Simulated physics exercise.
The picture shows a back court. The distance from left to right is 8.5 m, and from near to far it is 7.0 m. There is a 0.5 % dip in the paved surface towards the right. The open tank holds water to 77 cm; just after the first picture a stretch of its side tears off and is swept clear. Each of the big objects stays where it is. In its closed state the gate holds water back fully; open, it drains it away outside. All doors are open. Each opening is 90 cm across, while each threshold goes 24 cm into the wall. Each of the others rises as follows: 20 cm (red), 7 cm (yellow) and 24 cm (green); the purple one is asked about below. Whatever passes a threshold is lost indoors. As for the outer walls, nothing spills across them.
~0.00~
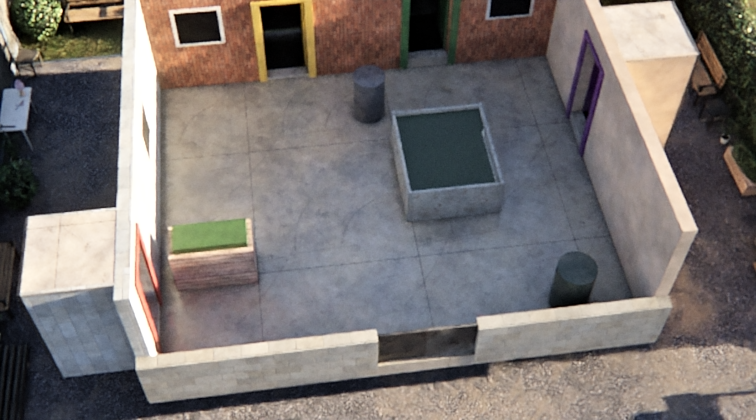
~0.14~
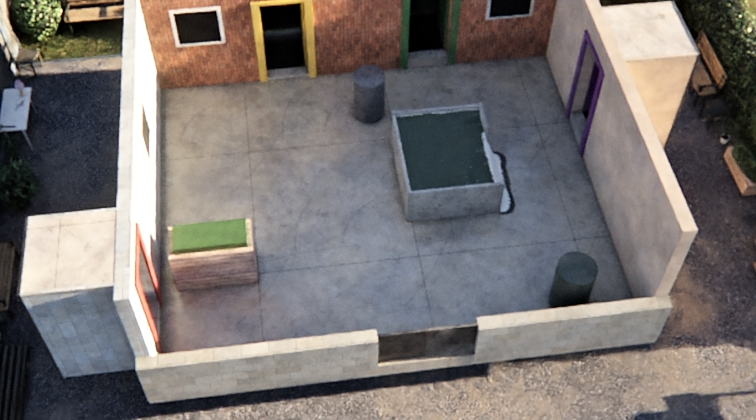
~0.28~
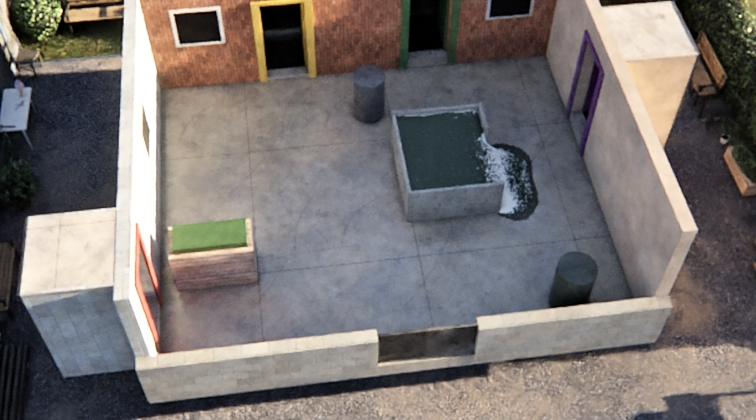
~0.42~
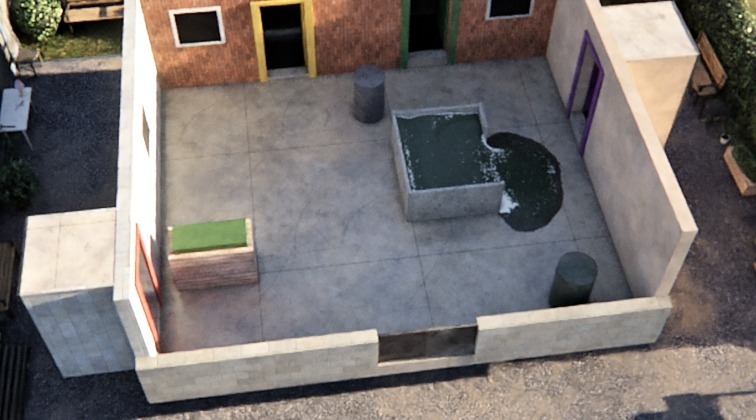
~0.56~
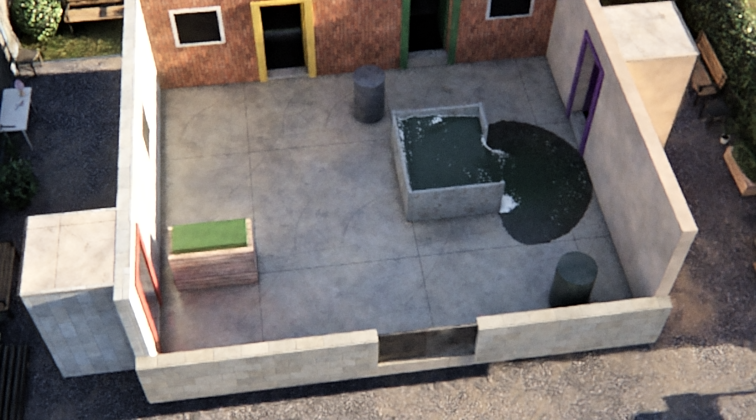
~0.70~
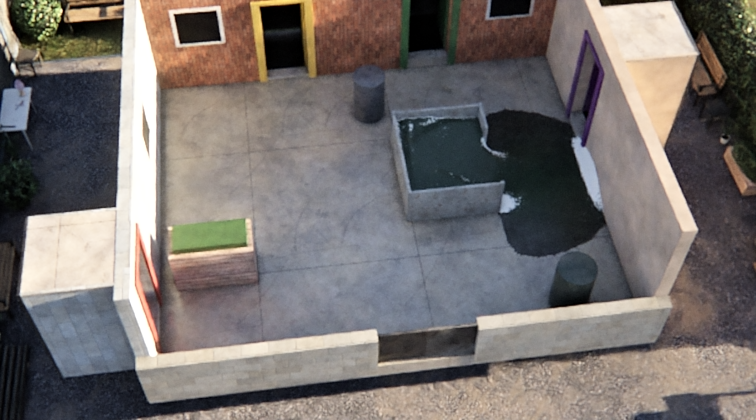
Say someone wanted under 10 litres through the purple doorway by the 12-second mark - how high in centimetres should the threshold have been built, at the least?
They should have built it at least 30 cm high.
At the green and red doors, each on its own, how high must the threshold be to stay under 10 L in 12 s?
Close to 5.5 cm (green) and close to 7.0 cm (red).
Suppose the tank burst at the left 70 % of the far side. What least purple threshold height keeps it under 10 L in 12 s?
Estimate: Near 7.0 cm.
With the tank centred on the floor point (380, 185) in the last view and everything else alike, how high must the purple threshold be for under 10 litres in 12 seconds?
It must be around 24 cm tall.
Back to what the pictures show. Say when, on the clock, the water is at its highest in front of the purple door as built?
That happens close to 1.4 s on the clock.
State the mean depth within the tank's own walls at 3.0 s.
It averages near 23 cm.
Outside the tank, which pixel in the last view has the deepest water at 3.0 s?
(641, 323).
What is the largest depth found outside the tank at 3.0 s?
About 38 cm.
After 1.4 s water covers 15 % of the floor, deepest (50 cm) near (580, 178); 32 cm at the purple door, 7 litres in over its 24 cm threshold.
After 3.0 s water covers 30 % of the floor, deepest (38 cm) near (641, 323); 19 cm at the purple door, 31 litres in over its 24 cm threshold.
After 12.0 s water covers 100 % of the floor, deepest (8 cm) near (191, 296); 5 cm at the purple door, 31 litres in over its 24 cm threshold.
At the purple door as built, the water arrived by 0.7 s and peaked near 32 cm at 1.4 s.
With a threshold of 27 cm, 20 litres would have come in within the 12 s; with 36 cm, 1 litre. So under 10 litres takes about 30 cm.
